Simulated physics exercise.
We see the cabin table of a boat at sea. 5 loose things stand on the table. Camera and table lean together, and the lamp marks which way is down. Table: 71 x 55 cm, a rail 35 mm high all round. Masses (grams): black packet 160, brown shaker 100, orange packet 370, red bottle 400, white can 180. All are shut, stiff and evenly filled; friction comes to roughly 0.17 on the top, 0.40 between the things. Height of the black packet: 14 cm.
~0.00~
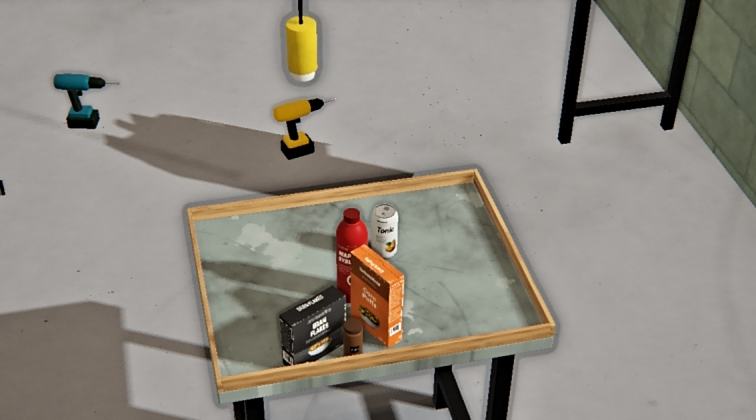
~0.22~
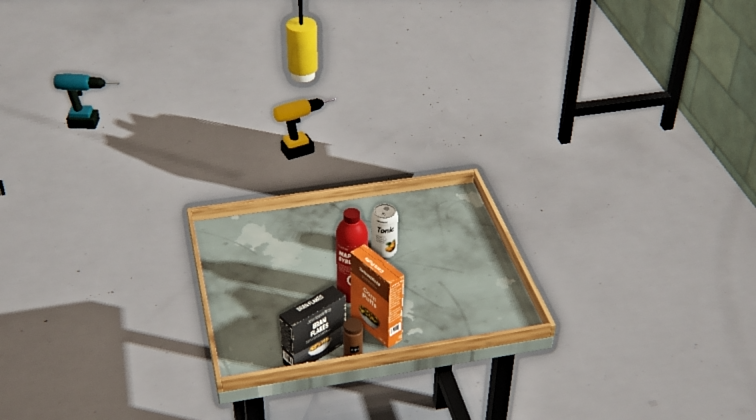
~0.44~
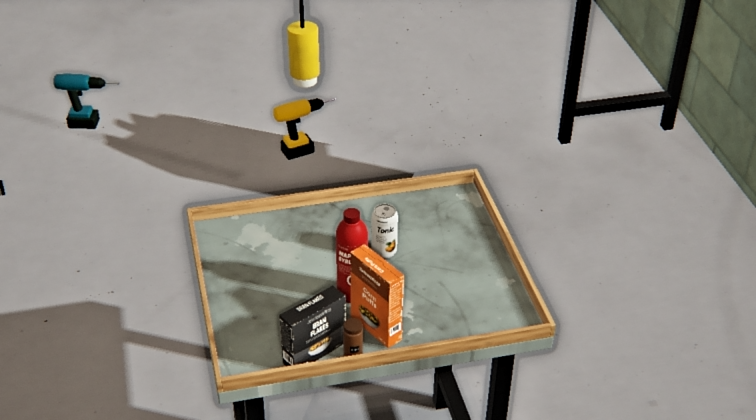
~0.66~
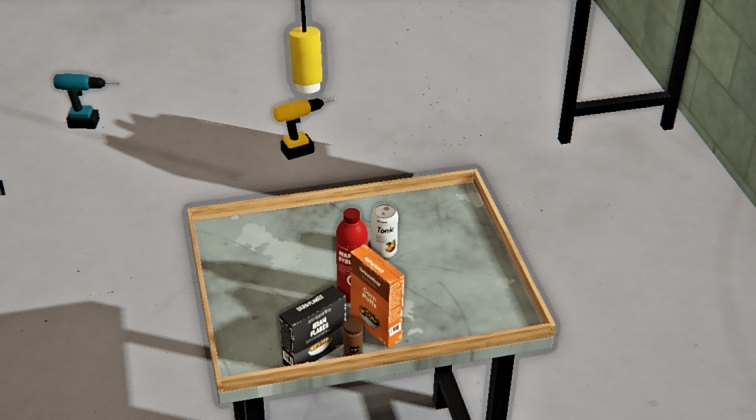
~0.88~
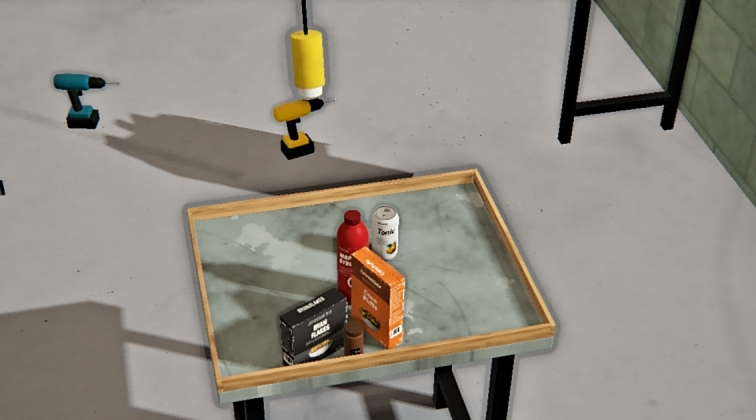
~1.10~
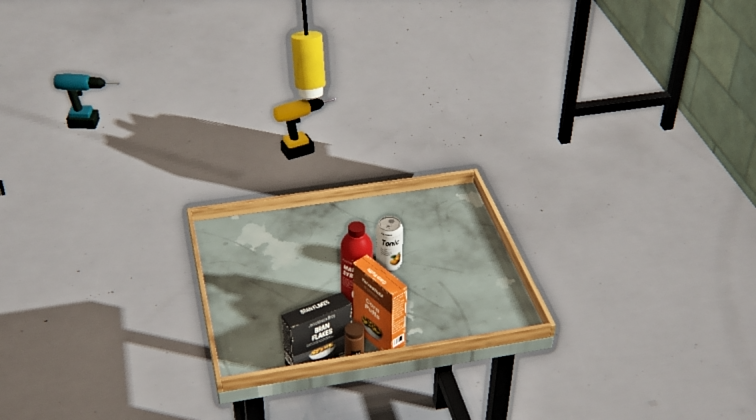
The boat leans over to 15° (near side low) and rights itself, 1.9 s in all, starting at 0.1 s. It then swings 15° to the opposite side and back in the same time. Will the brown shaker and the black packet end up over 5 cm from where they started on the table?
The brown shaker gets shifted; the black packet gets shifted.
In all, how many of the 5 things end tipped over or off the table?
0 of them.
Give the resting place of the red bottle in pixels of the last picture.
Near (325, 179).
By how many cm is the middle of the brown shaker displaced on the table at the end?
Some 25 cm.
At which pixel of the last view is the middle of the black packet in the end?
Near (289, 230).
After 1.70 s, floor tilted 3°, near side down; white can moved 29 cm; red bottle moved 6 cm; orange packet moved 3 cm.
After 3.20 s, floor tilted 13°, far side down; black packet moved 11 cm near (306, 294); brown shaker moved 10 cm near (343, 306); white can moved 20 cm.
After 3.40 s, floor tilted 8°, far side down; brown shaker moved 18 cm near (336, 284); black packet moved 20 cm near (299, 265); red bottle moved 15 cm.
After 3.60 s, floor tilted 3°, far side down; black packet moved 29 cm near (292, 241); brown shaker moved 23 cm near (331, 267); red bottle moved 24 cm.
In the end (4.4 s), not toppled but over 5 cm from the start, black packet, brown shaker, orange packet, red bottle and white can. In the last view, brown shaker near (330, 263), black packet near (289, 230).
